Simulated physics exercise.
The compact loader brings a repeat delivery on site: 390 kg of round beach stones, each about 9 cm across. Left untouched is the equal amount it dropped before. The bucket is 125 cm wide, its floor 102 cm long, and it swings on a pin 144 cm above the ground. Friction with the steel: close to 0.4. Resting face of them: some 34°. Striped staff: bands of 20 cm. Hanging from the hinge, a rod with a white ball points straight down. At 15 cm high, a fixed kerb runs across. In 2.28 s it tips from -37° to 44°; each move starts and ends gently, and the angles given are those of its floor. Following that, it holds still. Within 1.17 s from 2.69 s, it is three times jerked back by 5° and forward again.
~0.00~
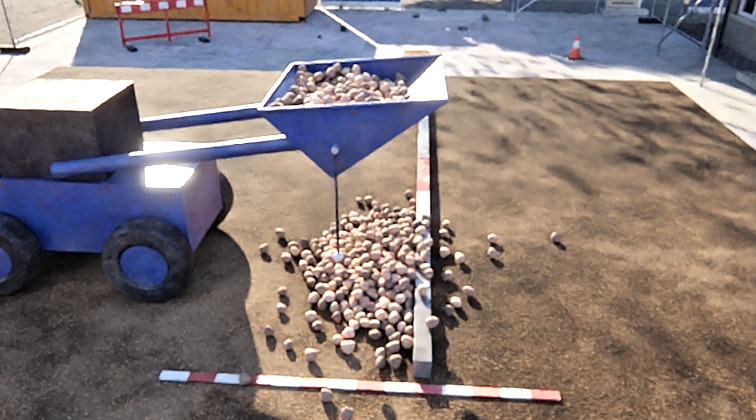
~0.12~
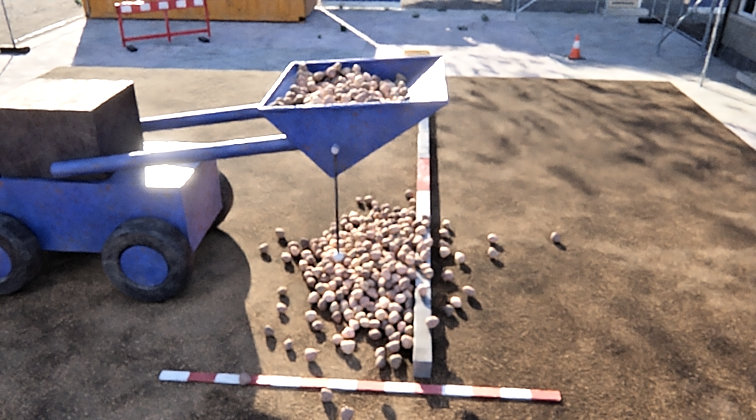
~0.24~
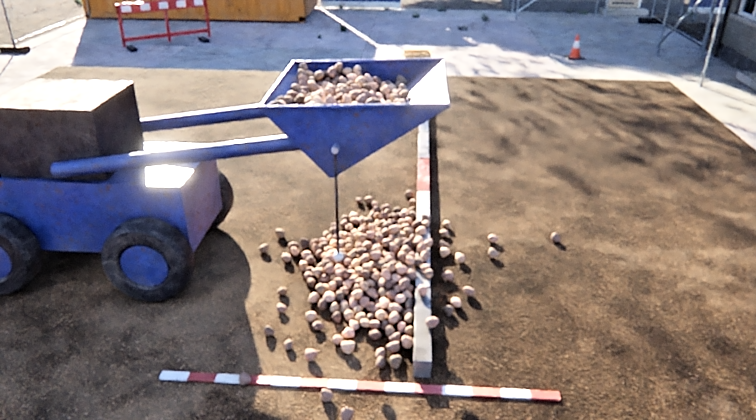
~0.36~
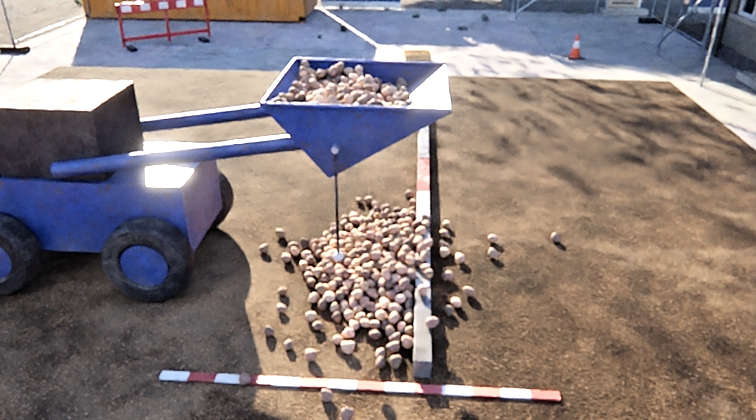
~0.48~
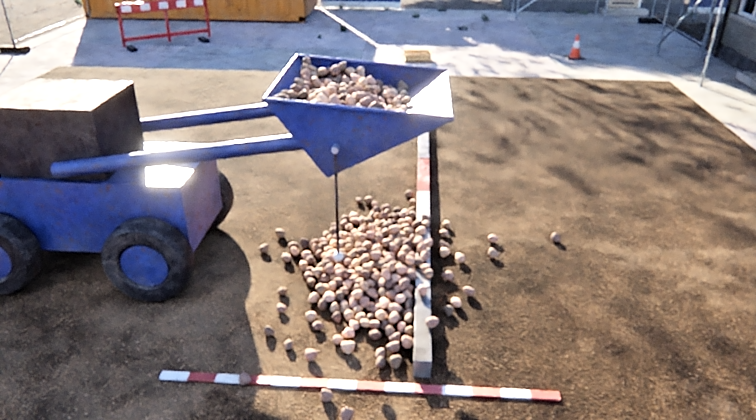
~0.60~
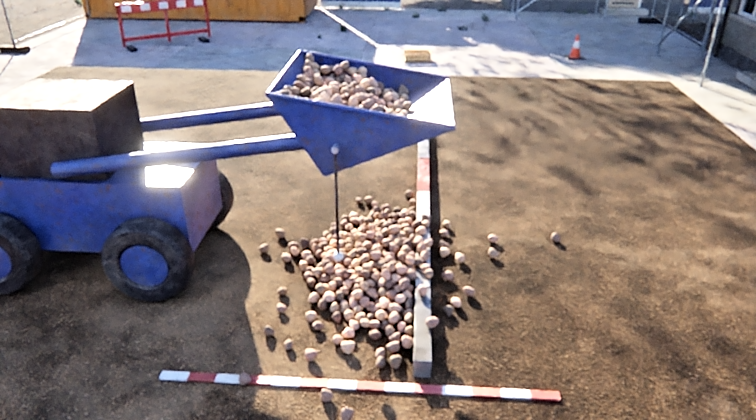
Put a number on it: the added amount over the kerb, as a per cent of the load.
99 percent, roughly.
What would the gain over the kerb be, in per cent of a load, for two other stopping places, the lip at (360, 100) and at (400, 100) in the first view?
I'd expect near 20 per cent first and near 60 per cent next.
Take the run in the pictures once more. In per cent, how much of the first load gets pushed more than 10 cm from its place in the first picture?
I'd say roughly 0 per cent of them.
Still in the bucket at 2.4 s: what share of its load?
Near 5 per cent of the load is held.
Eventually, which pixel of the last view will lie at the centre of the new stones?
Middle: Approx. (485, 268) px.
After 1.7 s the floor is at 31°; in per cent of one load, 96 in the bucket, 100 on this side of the kerb, 4 over the kerb; the foremost stones are at (478, 259).
After 2.4 s the floor is at 44°; in per cent of one load, 5 in the bucket, 109 on this side of the kerb, 85 over the kerb; the foremost stones are at (543, 263).
After 4.3 s the floor is at 44°; in per cent of one load, 0 in the bucket, 98 on this side of the kerb, 102 over the kerb; the foremost stones are at (641, 277).
After 7.1 s the floor is at 44°; in per cent of one load, 0 in the bucket, 98 on this side of the kerb, 102 over the kerb; the foremost stones are at (641, 277). Net gain over the kerb, 99.
